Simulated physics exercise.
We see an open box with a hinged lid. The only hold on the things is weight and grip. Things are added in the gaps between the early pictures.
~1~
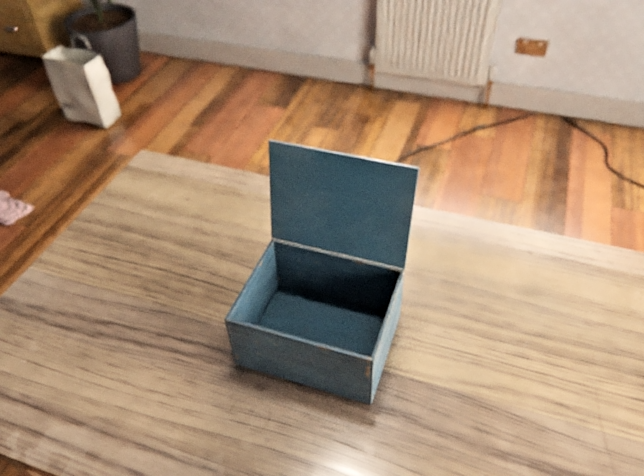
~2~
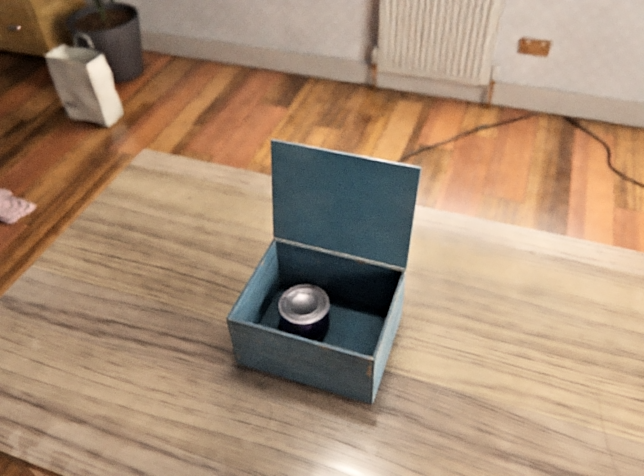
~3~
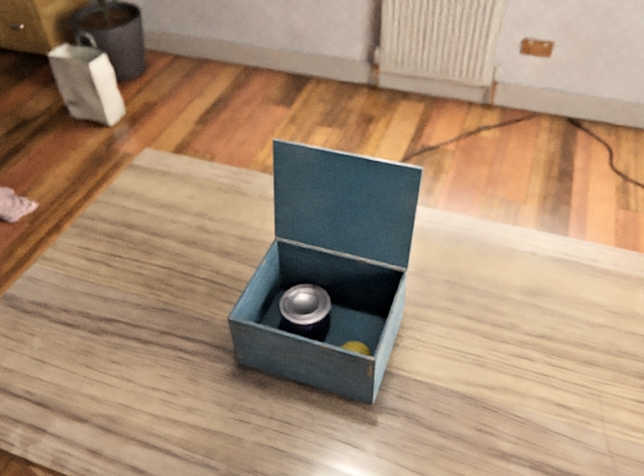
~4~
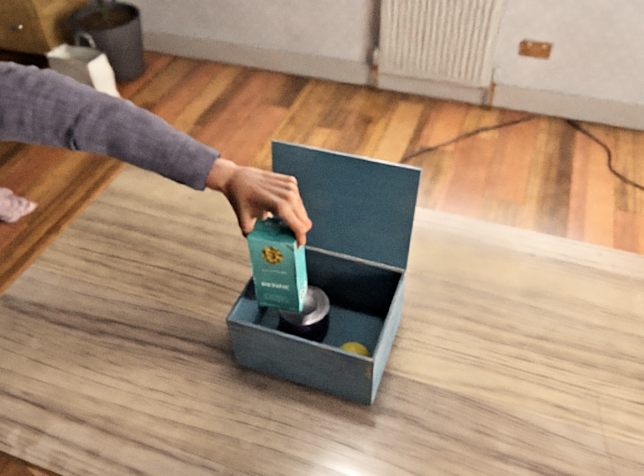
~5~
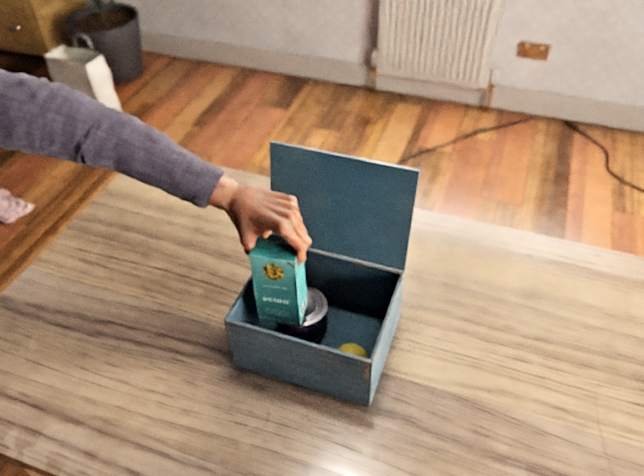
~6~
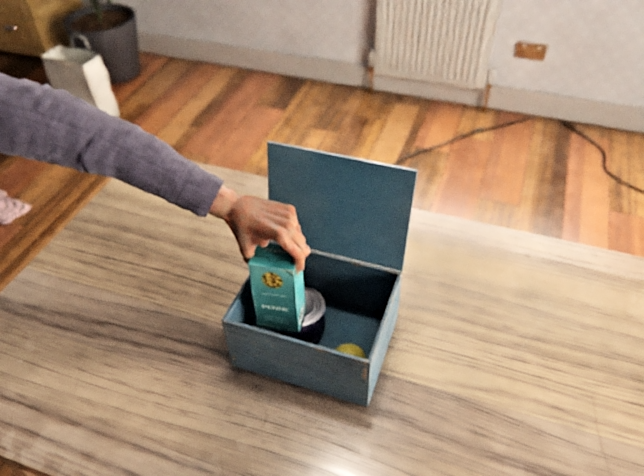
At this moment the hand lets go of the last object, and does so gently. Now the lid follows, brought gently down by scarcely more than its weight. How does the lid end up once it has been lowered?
The lid remains propped up above the rim.
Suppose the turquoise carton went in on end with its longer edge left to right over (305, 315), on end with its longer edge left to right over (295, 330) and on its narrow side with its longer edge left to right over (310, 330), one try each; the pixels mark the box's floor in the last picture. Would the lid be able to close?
The lid is kept raised the first time, is kept raised the second time and is kept raised the third time.
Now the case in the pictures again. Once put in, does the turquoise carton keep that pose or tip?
After all that, it finishes out of line.
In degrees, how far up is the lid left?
Close to 20 degrees.
Then, 1.40 s after the last picture, lid 72° above the rim; turquoise carton tipped 39° from how it was near (260, 311).
Then, 1.90 s after the last picture, lid 29° above the rim; turquoise carton tipped 40° from how it was near (261, 311); purple tub slid a little.
At rest, lid 21° above the rim; tipped over in the box, turquoise carton; the other 2 in place. Seen from the same camera at the end, turquoise carton near (266, 310).
